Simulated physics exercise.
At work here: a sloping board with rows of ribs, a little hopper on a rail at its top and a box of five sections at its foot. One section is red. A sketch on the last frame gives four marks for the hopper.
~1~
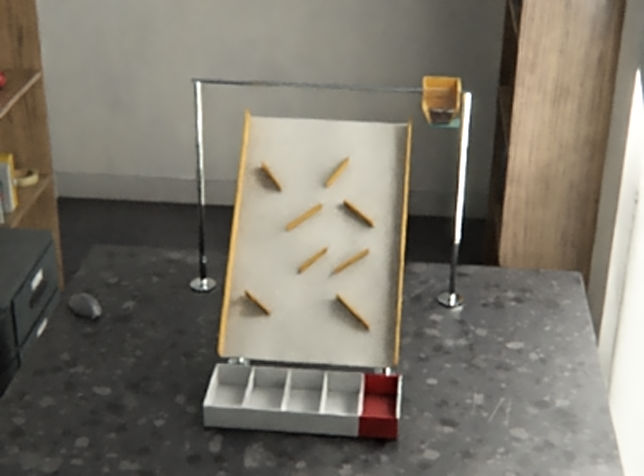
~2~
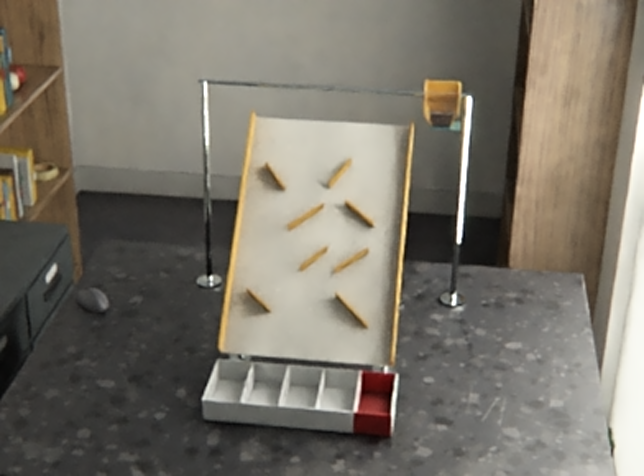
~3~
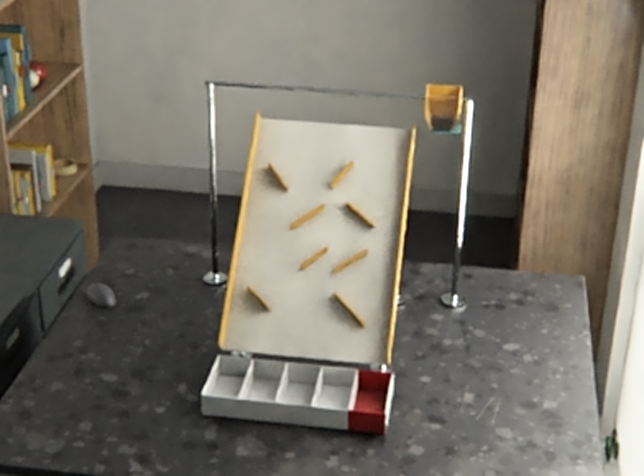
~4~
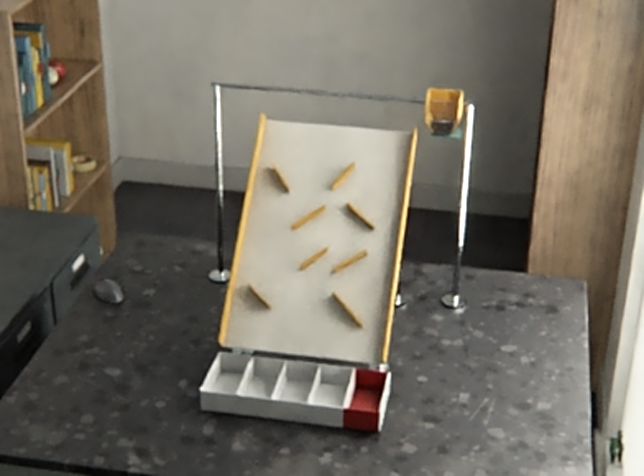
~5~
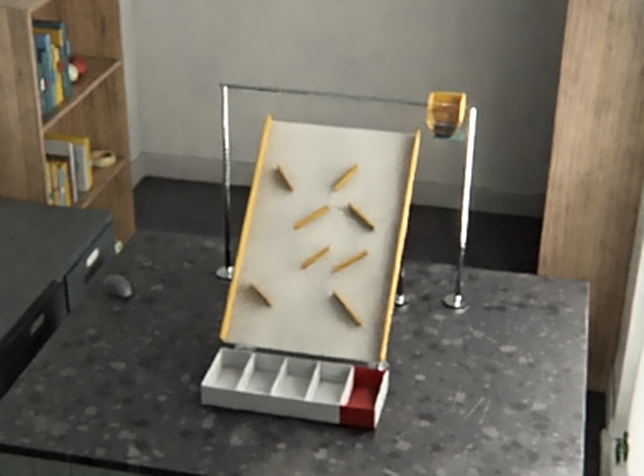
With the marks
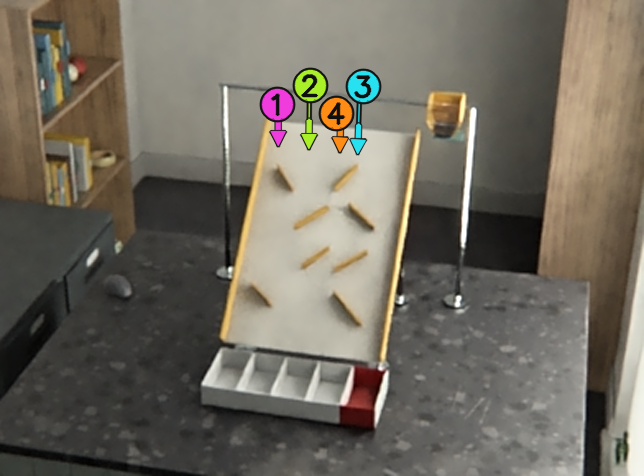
The clip shows a sloping board with angled ribs, a small hopper at the right of a rail above it, and a five-section box with a red right-hand section; only the viewpoint shifts gradually, revealing more shelves at left.
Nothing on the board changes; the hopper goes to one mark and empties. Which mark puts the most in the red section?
3 beats the others.
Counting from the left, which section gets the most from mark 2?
The third from the left.
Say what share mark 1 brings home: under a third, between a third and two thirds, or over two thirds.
It is under a third.
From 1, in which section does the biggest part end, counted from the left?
It is the first one.
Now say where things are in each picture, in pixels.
The first picture shows hopper (440, 115), allspice berries, door shut.
The second picture shows ribs (265, 161) to (283, 186), (329, 184) to (351, 159), (288, 226) to (323, 203).
The third picture shows ribs (346, 201) to (373, 224), (300, 267) to (327, 247), (334, 269) to (367, 249).
The fourth picture shows ribs (248, 284) to (269, 306), (333, 291) to (362, 324).
The fifth picture shows red section (357, 415), number 5 of 5 from the left.
On the marked copy, mark 1 meets the board at (278, 140); mark 2 meets the board at (308, 143); mark 3 meets the board at (357, 148); mark 4 meets the board at (339, 146).
Choosing 1, not one piece in the red section, almost all in other sections, about a tenth outside the box.
Choosing 2, just a few in the red section, almost all in other sections, just a few outside the box.
Choosing 3, roughly a third in the red section, roughly half in other sections, about a tenth outside the box.
Choosing 4, not one piece in the red section, almost all in other sections, just a few outside the box.
